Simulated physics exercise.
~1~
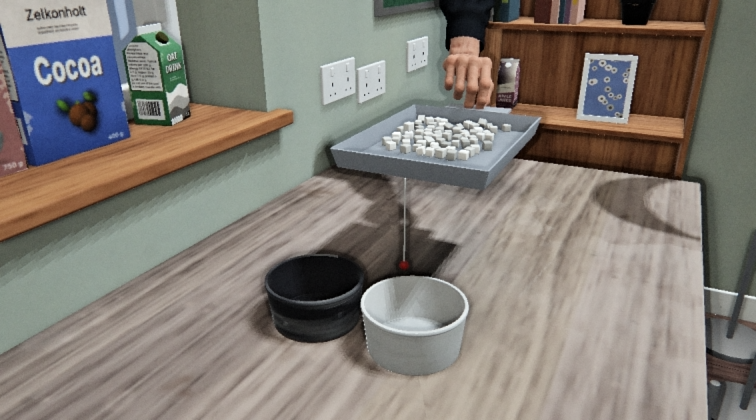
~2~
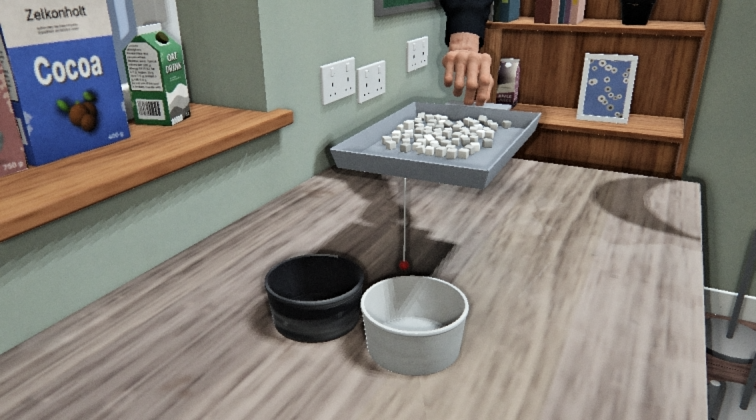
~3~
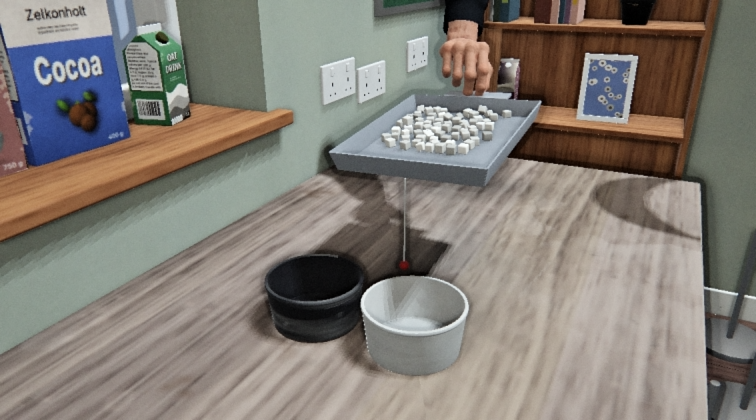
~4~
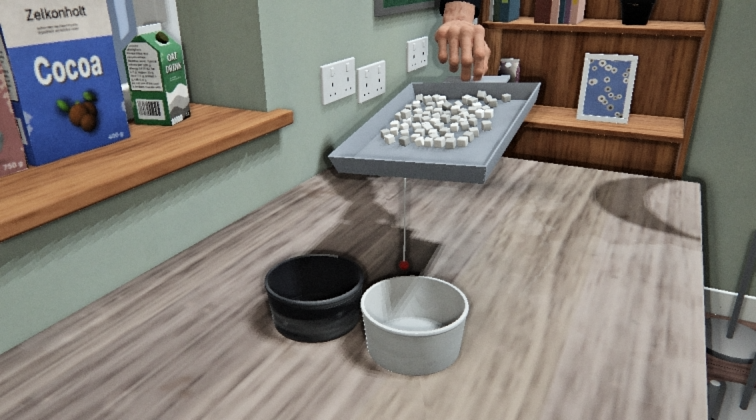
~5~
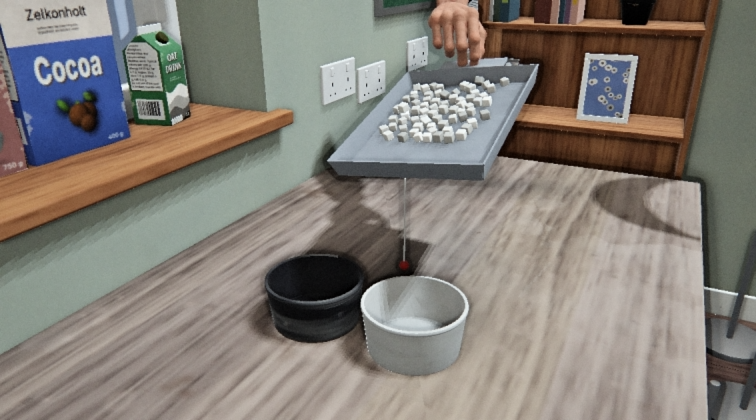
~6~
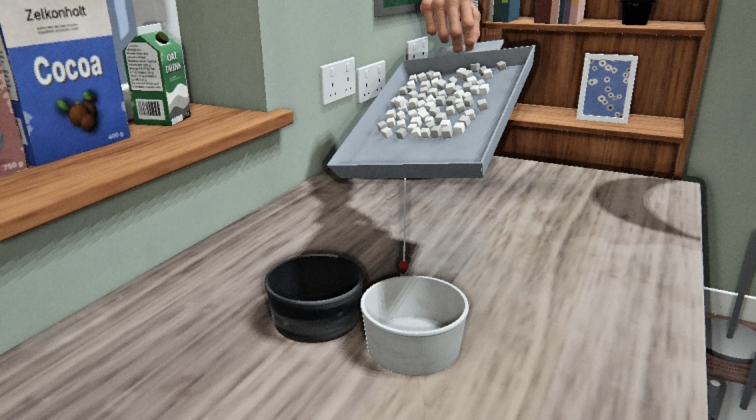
In the video, a hand at the far end of a gray tray loaded with white cubes raises that end, steadily steepening the tray's slant above a black dish and a white dish on a wooden table.
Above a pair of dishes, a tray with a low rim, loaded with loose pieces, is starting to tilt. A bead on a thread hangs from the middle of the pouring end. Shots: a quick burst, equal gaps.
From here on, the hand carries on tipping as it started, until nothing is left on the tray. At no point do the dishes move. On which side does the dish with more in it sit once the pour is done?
The leftmost dish is going to catch more.
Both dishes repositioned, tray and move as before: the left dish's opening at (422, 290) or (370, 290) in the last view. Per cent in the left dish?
0 and 40 %.
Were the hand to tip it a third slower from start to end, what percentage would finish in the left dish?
That comes out at roughly 90 per cent.
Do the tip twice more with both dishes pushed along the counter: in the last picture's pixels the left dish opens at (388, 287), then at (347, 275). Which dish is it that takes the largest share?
The first time the left-side one comes out ahead, then the left-side one the second time.
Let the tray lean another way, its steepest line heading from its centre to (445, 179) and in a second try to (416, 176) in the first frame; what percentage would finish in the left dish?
That comes to 0 per cent the first time and 20 per cent the second.
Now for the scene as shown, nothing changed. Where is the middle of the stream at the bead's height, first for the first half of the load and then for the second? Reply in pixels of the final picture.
I'd say close to (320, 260) at first and close to (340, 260) later on.
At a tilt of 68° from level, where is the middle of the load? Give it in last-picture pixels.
In the last view, the load is centred near (370, 143).
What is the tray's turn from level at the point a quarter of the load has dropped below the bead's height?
Angle: Approx. 120 degrees.
Soon after the last picture, tray tipped steeply; all on the tray.
A little later, tray tipped past a quarter turn; most on the tray; a stray few in the right dish; a small part in the left dish; a stray few in the air.
Later still, tray tipped past a quarter turn; a small part in the right dish; most in the left dish; a small part outside both.
At rest, tray tipped past a quarter turn; a small part in the right dish; most in the left dish; a small part outside both.
